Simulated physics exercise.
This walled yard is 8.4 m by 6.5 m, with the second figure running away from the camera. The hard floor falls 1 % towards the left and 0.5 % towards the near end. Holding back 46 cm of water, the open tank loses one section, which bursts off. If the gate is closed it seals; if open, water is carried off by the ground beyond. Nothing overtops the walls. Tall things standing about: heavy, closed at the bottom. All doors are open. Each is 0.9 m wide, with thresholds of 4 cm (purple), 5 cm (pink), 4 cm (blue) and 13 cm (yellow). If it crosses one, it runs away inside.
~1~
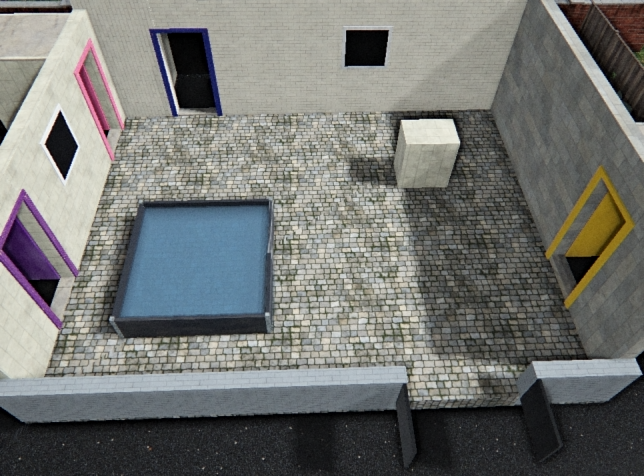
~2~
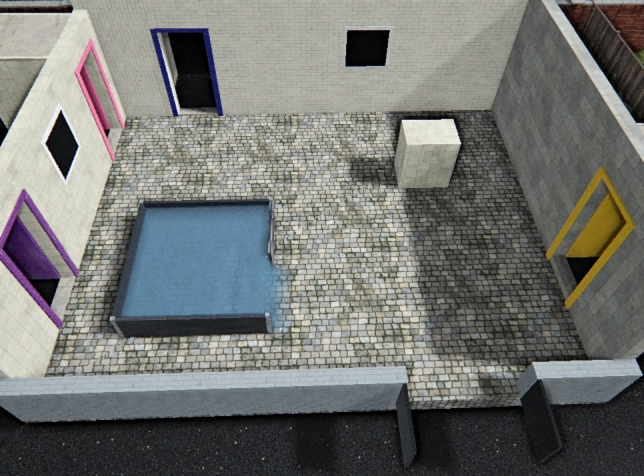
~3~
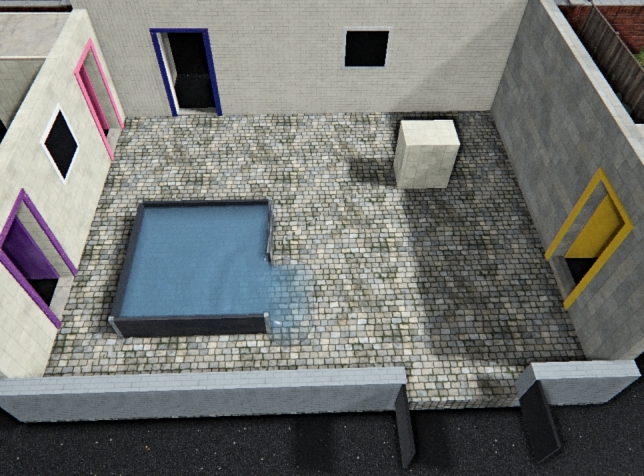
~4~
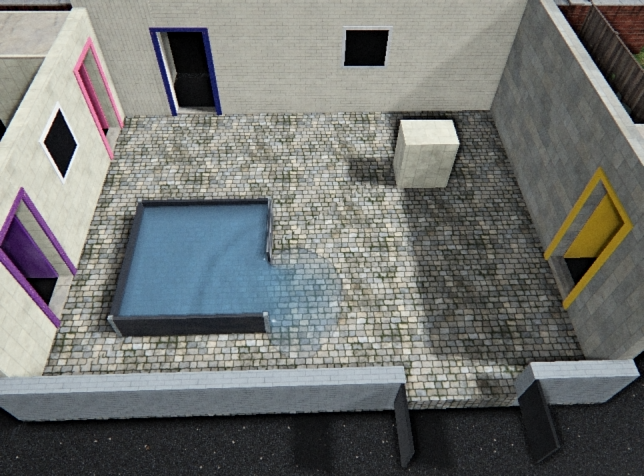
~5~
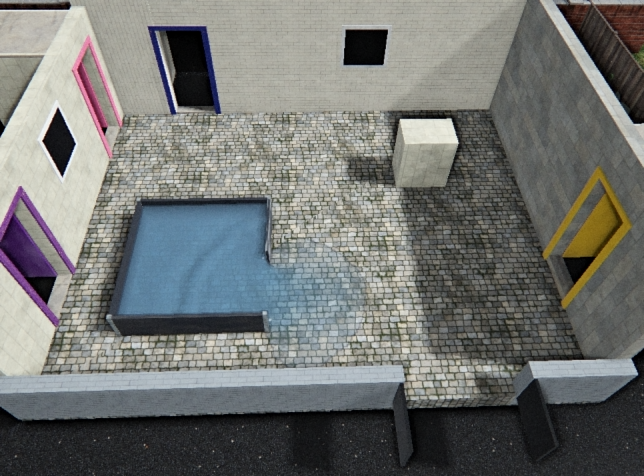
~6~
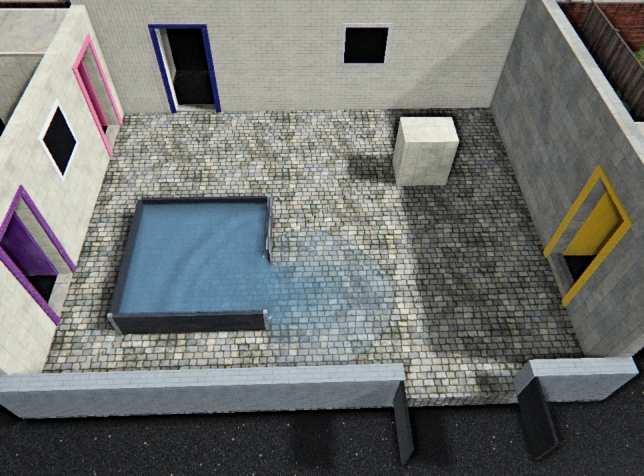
Water in a dark-sided open tank sat still in a walled yard, then poured out through a gap in its right side and spread across the cobbles in a widening, thinning fan.
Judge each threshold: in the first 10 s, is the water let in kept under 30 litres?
At the purple door the amount let in will fall short of the limit; at the pink door the amount let in will fall short of the limit; at the blue door the amount let in will fall short of the limit; at the yellow door the amount let in will fall short of the limit.
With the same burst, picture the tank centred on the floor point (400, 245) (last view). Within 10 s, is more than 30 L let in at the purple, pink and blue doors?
Purple: Within limit; pink: Within limit; blue: Within limit.
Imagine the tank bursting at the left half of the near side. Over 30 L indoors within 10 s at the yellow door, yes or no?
Relative to that limit, yellow ends up on the low side.
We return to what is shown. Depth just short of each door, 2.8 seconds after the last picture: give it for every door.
Depths: Purple door 0 cm, pink door 0 cm, blue door 0 cm, yellow door 14 cm.
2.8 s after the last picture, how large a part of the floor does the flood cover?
Wet share: Near 35 percent.
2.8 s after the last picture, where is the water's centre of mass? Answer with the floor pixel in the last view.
The water is centred near (305, 282).
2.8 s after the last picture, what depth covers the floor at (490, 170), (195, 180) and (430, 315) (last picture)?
Spot one 1 cm, spot two 0 cm, spot three 4 cm.
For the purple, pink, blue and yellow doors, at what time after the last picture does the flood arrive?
Arrival: Purple 9.5 s, pink not within the 10 s, blue not in the 10 s, yellow 1.4 s.
Then, 0.7 s after the last picture water covers 20 % of the floor and is deepest (26 cm) near (279, 313); purple door not reached, pink door not reached, blue door not reached, yellow door not reached.
Then, 1.5 s after the last picture water covers 30 % of the floor and is deepest (24 cm) near (279, 303); purple door not reached, pink door not reached, blue door not reached, yellow door 4 cm at the sill, 0 L in.
Then, 2.8 s after the last picture water covers 35 % of the floor and is deepest (24 cm) near (582, 376); purple door not reached, pink door not reached, blue door not reached, yellow door 14 cm at the sill, 0 L in.
Then, 5.3 s after the last picture water covers 45 % of the floor and is deepest (12 cm) near (482, 347); purple door not reached, pink door not reached, blue door not reached, yellow door 8 cm at the sill, 3 L in.
Then, 9.3 s after the last picture water covers 75 % of the floor and is deepest (7 cm) near (476, 369); purple door 1 cm at the sill, 0 L in, pink door not reached, blue door not reached, yellow door 4 cm at the sill, 3 L in.
